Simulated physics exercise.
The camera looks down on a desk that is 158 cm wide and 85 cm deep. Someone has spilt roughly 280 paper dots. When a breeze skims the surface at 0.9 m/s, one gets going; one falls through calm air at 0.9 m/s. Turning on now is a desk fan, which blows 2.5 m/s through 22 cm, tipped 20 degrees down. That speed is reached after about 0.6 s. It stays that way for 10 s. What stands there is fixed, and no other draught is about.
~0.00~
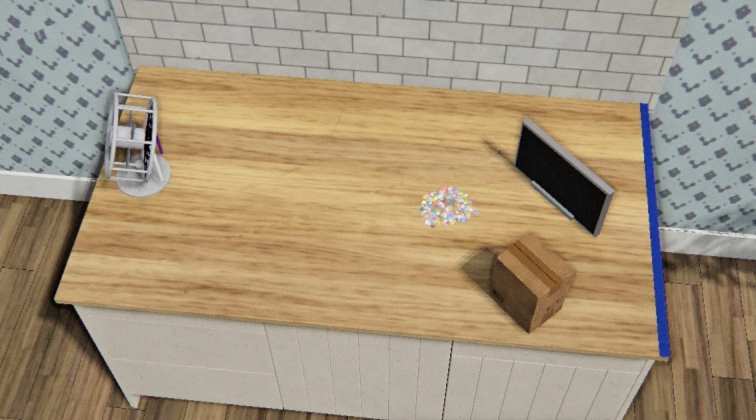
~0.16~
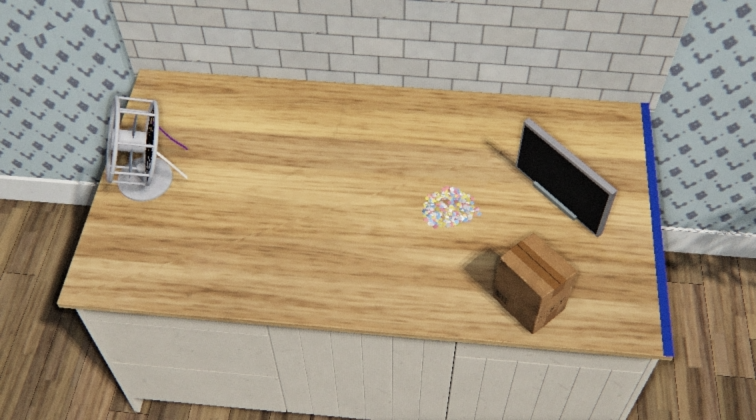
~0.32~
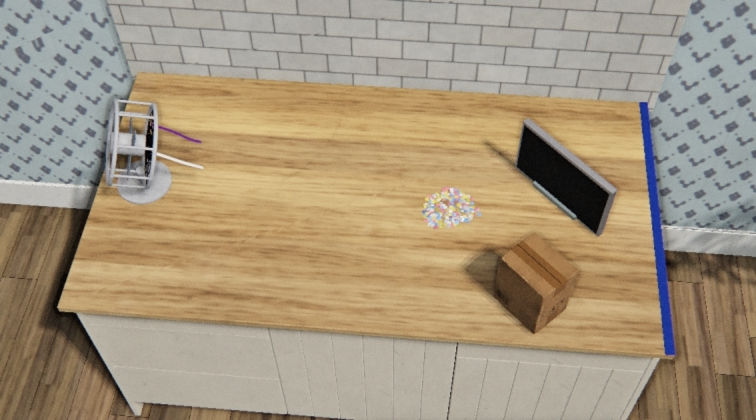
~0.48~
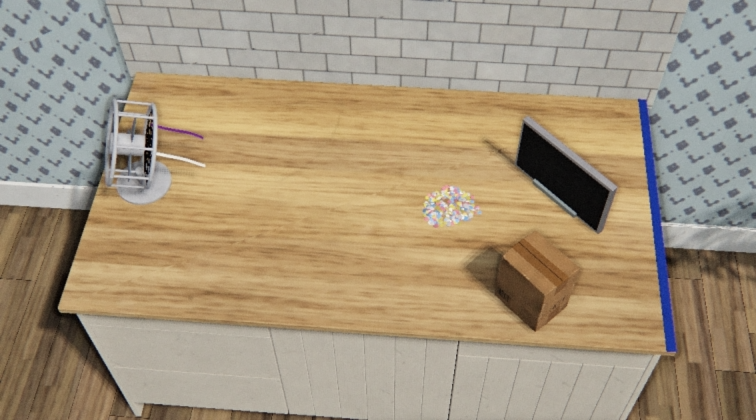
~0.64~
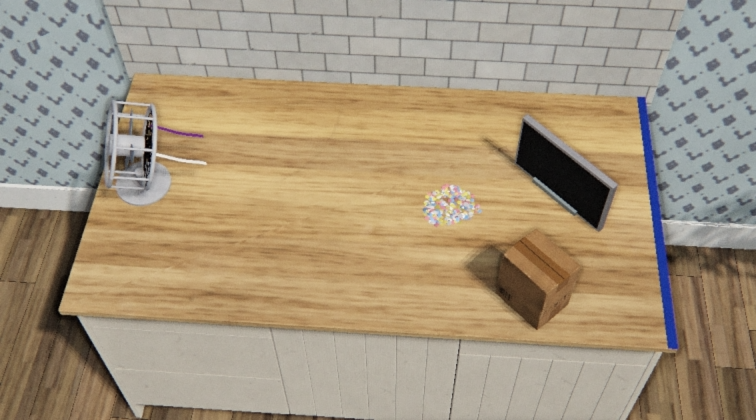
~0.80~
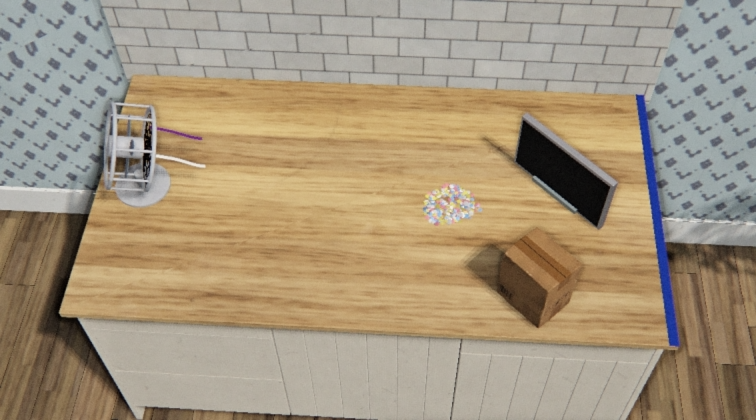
At the start, a desk fan stands at the left of a wooden desk, with a scatter of paper dots, a laptop and a box towards the right. Purple and white ribbons on the fan lift and stream out to the right, then stay outstretched, while the dots stay put.
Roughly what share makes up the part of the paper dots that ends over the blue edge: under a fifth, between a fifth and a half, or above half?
It is above half.
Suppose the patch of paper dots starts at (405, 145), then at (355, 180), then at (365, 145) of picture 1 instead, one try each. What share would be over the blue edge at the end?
80 %, 80 %, 80 %.
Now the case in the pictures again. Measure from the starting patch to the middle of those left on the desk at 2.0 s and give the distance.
Roughly 40 cm.
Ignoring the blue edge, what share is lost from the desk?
Estimated share: Around 0 %.
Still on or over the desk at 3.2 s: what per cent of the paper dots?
I'd estimate about 30 per cent.
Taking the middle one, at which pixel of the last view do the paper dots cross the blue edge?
The halfway point of the crossings is around (670, 282) in the last picture.
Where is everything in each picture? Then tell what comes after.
In the first frame, the middle of the paper dots is near (447, 206), none has stirred yet and the mouth of the desk fan is at (130, 138).
In the second frame, the middle of the paper dots is near (449, 208), none has stirred yet and the blue edge is centred on (660, 218).
In the third frame, the middle of the paper dots is near (449, 208), none has stirred yet, the top of a laptop is at (569, 154) and the top of a box is at (539, 264).
In the fourth frame, the middle of the paper dots is near (449, 207) and none has stirred yet.
In the fifth frame, the middle of the paper dots is near (450, 205) and none has stirred yet.
In the sixth frame, the middle of the paper dots is near (450, 205) and none has stirred yet.
After 2.0 s the count stands so, 51 % are over the blue edge; the middle of those still in play is near (608, 241).
After 3.2 s the count stands so, 73 % are over the blue edge; the middle of those still in play is near (582, 227).
After 5.5 s the count stands so, 83 % are over the blue edge; the middle of those still in play is near (585, 228).
After 10.0 s, at the end, 89 % are over the blue edge.
